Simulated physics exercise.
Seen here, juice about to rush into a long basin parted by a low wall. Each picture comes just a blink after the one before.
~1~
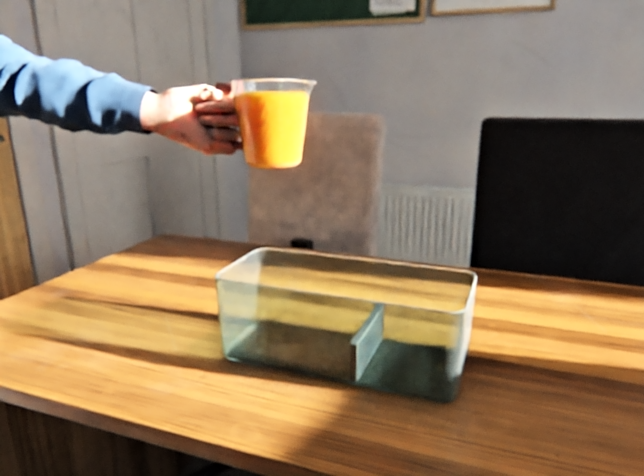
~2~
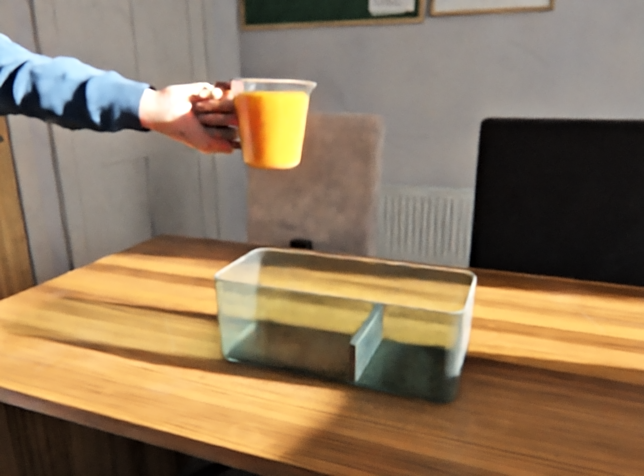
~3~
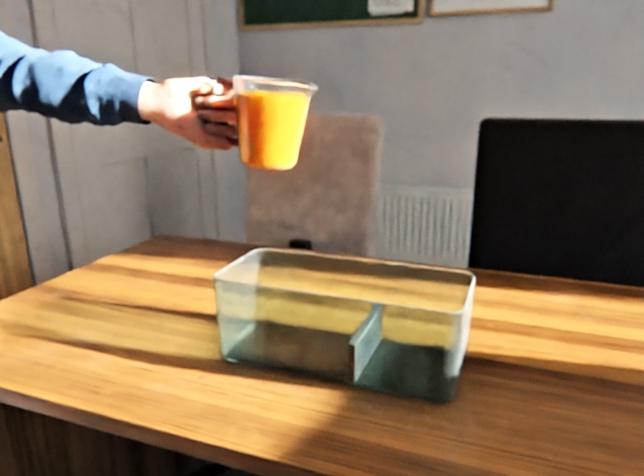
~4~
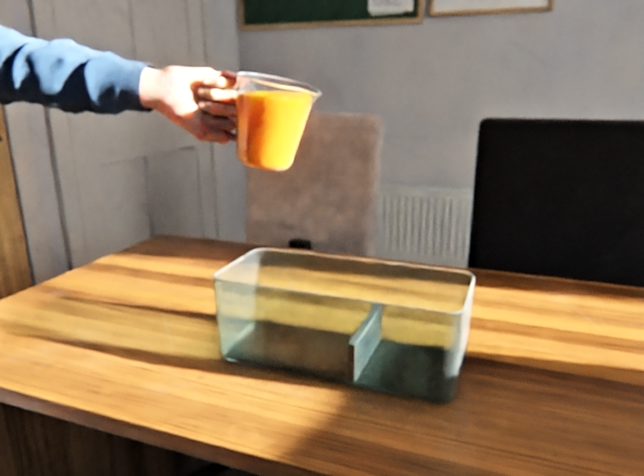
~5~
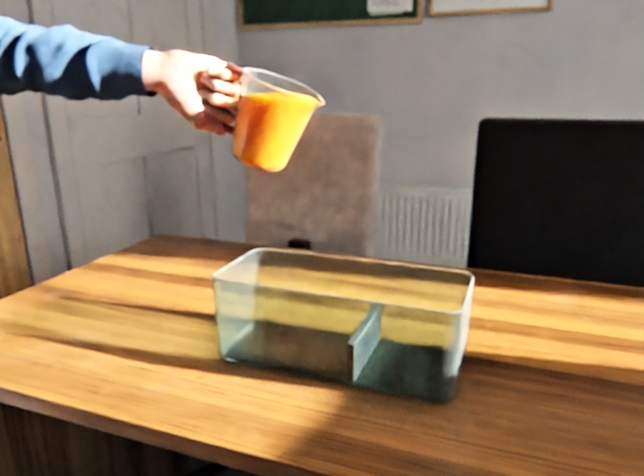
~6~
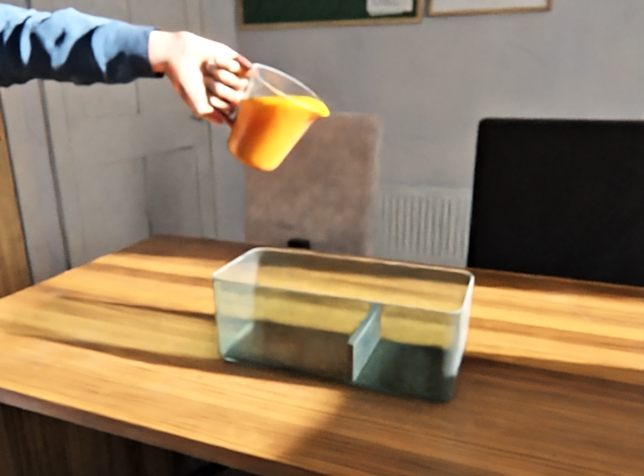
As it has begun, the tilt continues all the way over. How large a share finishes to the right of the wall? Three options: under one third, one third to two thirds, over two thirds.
Answer: One third to two thirds.
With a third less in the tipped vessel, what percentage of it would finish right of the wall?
Roughly 20 in a hundred.
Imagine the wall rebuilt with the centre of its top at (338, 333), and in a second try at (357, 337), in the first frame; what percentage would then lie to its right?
90 % then 80 %.
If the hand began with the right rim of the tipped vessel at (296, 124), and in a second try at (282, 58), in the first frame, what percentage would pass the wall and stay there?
About 5 per cent, then about 5 per cent.
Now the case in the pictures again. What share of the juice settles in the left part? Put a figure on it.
About 50 per cent.
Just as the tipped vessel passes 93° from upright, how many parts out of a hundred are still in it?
Roughly 50 percent.
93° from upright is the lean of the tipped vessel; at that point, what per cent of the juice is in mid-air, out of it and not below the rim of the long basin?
35 %.
A moment on, the tilt is 93° and 50 per cent is still to pour, 2 is left of the wall and 12 right of it.
Next, the tilt is 111° and 6 per cent is still to pour, 28 is left of the wall and 46 right of it.
Then the tilt is 111° and 0 per cent is still to pour, 50 is left of the wall and 48 right of it.
Later the tilt is 111° and 0 per cent is still to pour, 49 is left of the wall and 49 right of it.
At rest 49 per cent lies left of the wall, 49 right of it and 2 outside.
